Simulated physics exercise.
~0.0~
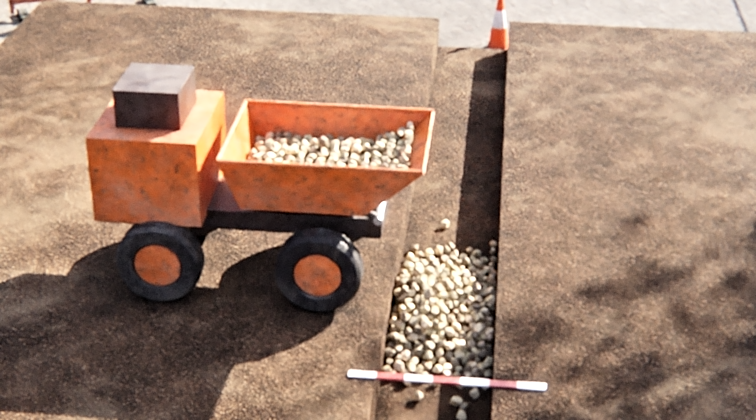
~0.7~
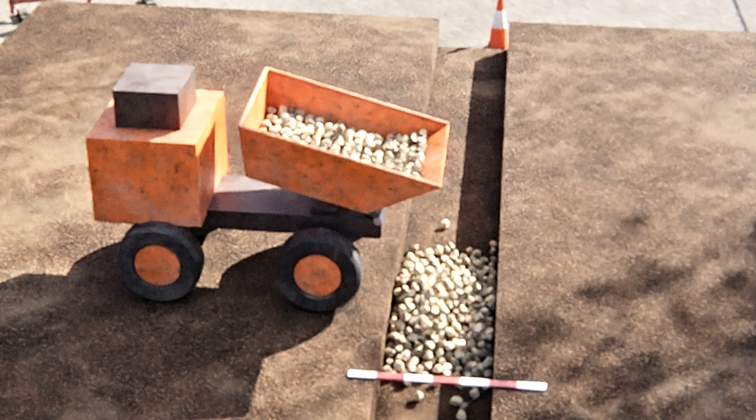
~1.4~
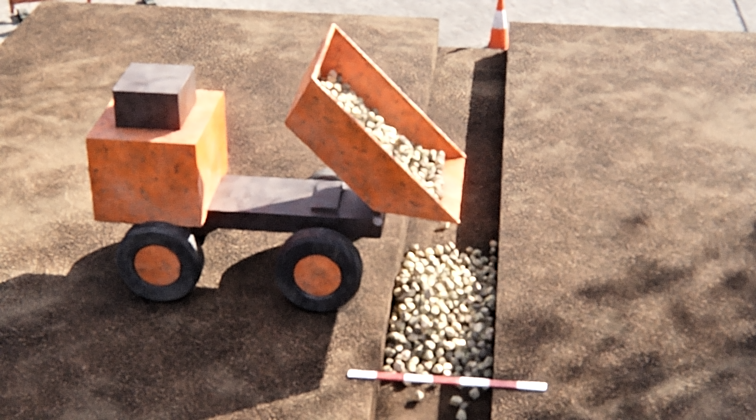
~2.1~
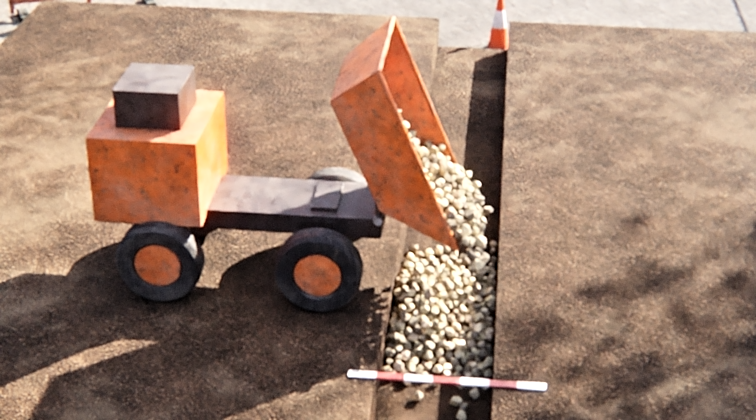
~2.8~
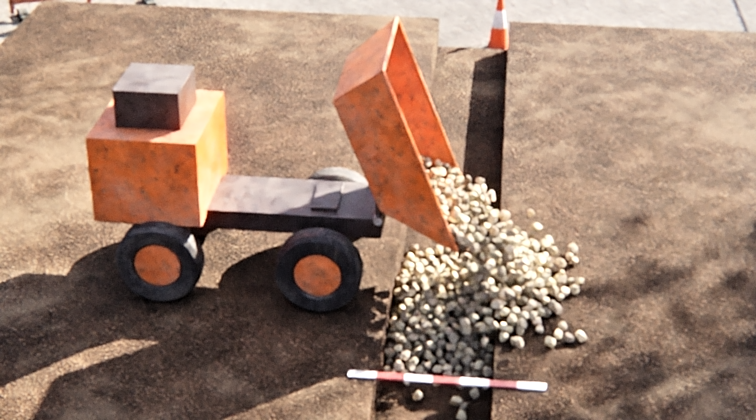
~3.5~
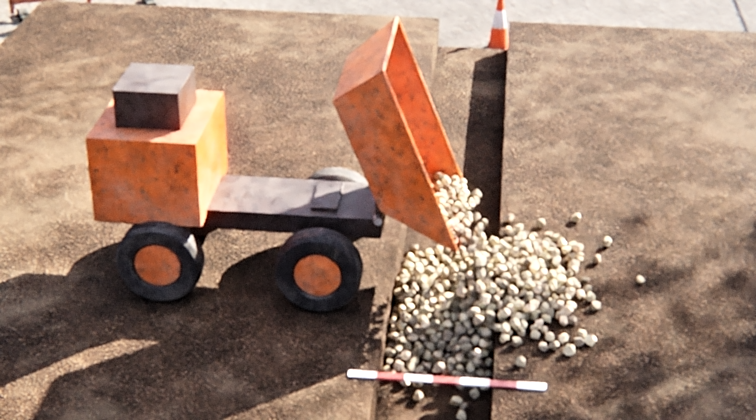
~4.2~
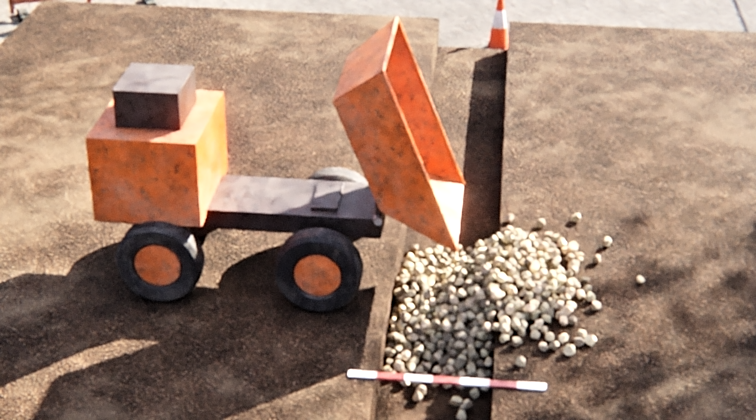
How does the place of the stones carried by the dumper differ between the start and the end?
At the start they sit in the level skip, and at the end they lie lower and farther right, heaped in the trench and spread over the ground on its right side.
